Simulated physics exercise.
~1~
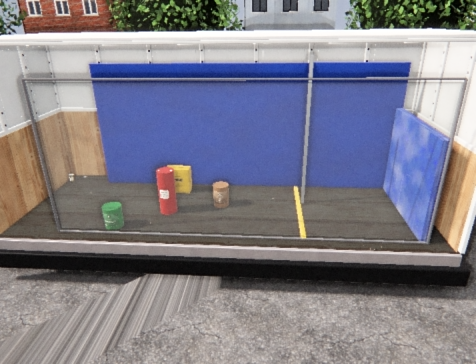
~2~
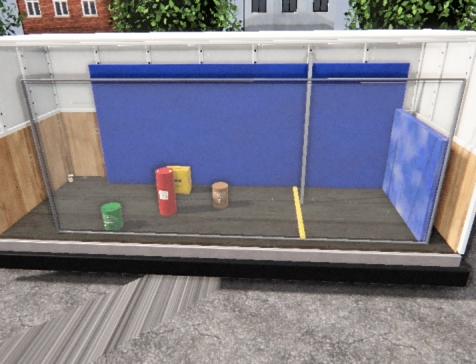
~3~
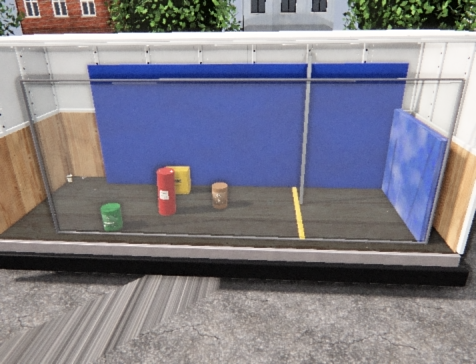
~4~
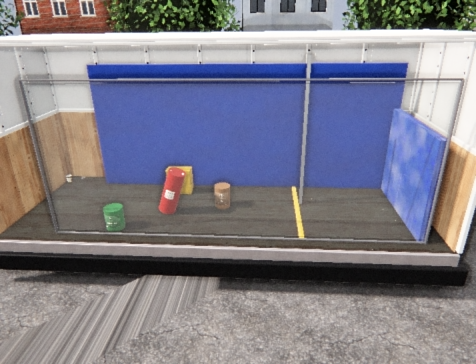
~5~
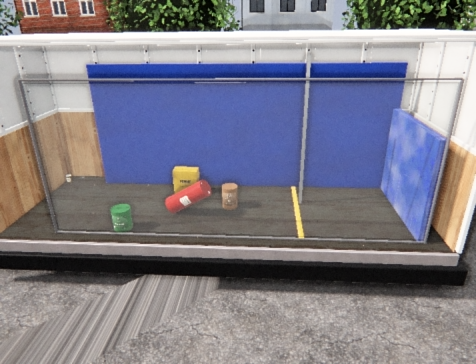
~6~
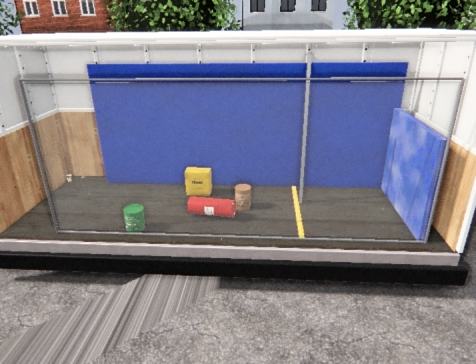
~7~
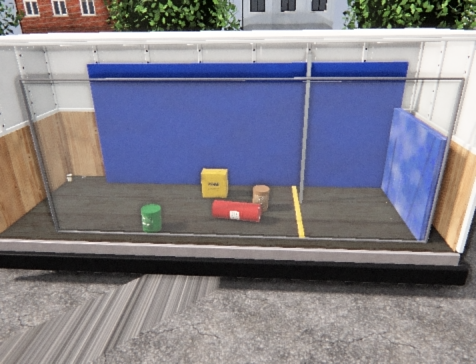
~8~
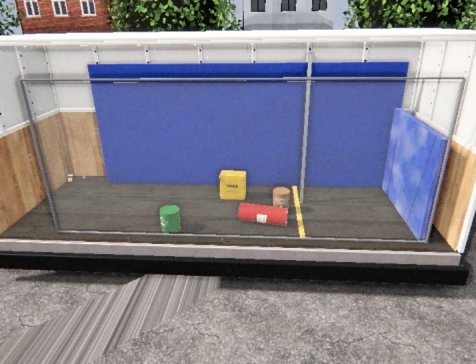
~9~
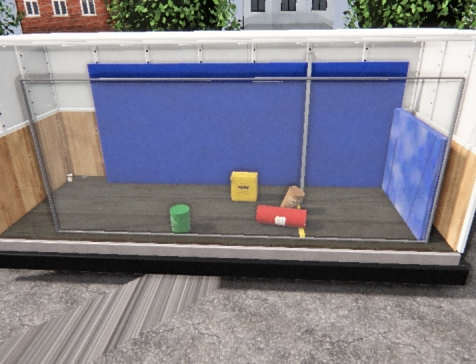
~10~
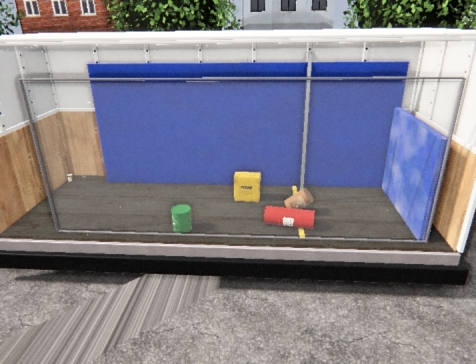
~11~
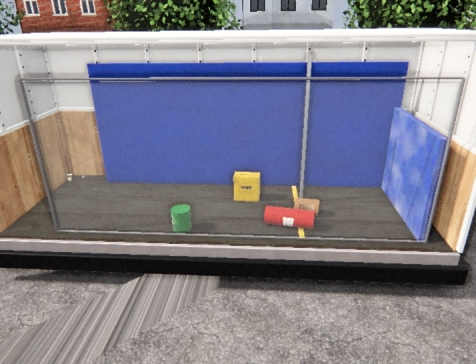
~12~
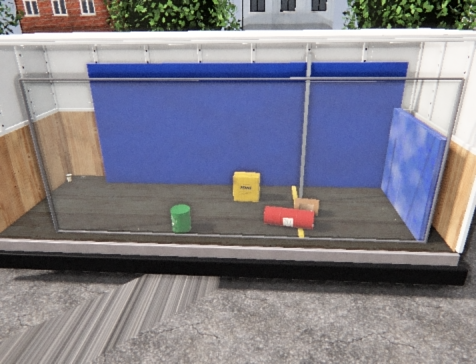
A red drum stands upright with a yellow carton, a brown bucket and a green bucket on the dark floor of an open-sided bay, left of a yellow line. After a still start, the drum leans right and topples onto its side. All four things then slide right, the carton and green bucket staying upright. As the drum nears the line, the brown bucket tips and falls over across it. Everything settles, with the brown bucket lying beyond the line and the drum, carton and green bucket stopped short of it.
